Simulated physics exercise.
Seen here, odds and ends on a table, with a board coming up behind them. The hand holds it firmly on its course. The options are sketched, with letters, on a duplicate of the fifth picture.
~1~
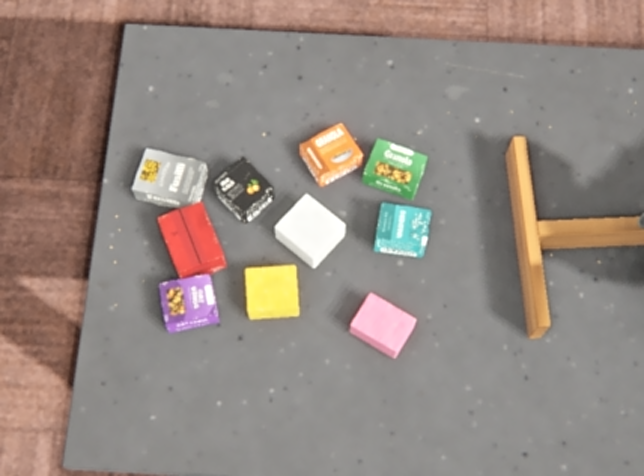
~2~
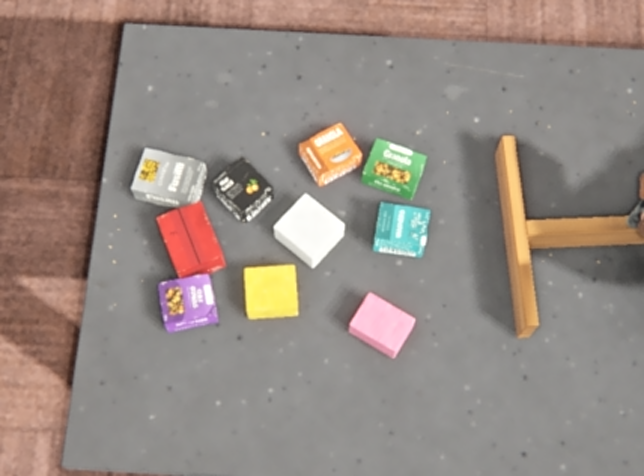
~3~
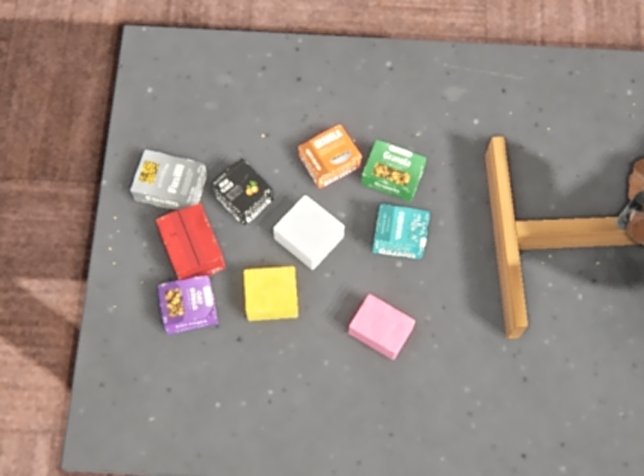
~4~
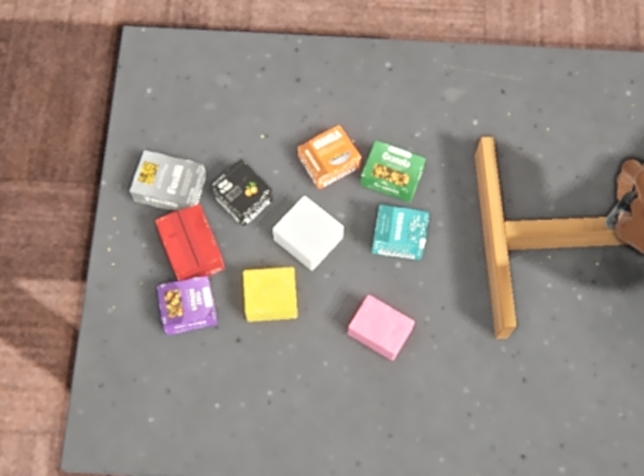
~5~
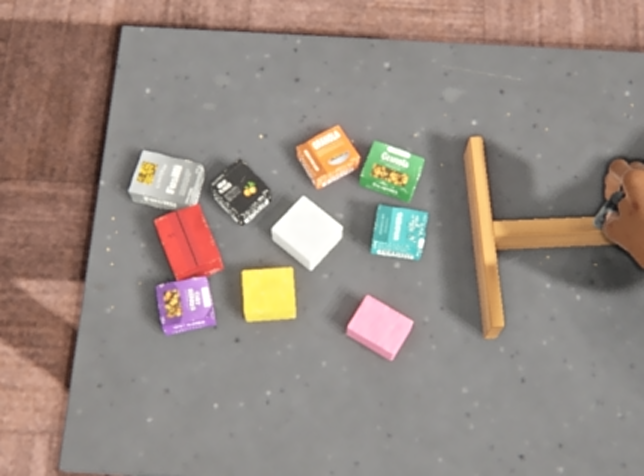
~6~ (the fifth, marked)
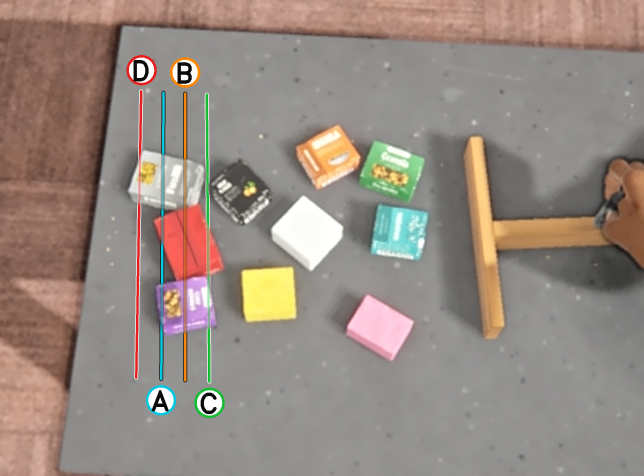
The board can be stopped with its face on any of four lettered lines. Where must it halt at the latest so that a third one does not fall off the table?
It can go as far as B.
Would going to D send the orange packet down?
No.
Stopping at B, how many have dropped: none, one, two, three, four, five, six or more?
In all, two.
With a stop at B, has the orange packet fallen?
By then, no.
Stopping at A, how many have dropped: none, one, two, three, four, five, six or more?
Four.
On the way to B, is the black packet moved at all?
Yes.
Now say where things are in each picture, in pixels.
Grey packet (171, 181); white block (310, 231); red box (192, 243), in the first frame.
Board (520, 227); purple packet (189, 303), in the second frame.
Board (509, 228); yellow block (271, 294), in the third frame.
Board (498, 228); orange packet (329, 157), in the fourth frame.
Board (487, 228); green packet (391, 172); grey packet (168, 183); white block (307, 233), in the fifth frame.
On the marked copy, A at (162, 228); B at (185, 229); C at (208, 231); D at (139, 227).
Taking B. A third of the way, board (378, 222); pink block (344, 332); orange packet (287, 156).
Two thirds of the way, board (270, 217); grey packet (135, 182); red box (143, 244).
When it is over, board (186, 212); red box over the edge; grey packet over the edge; two fallen.
As for the rest, A drops four; C is within the limit but short; D drops five.
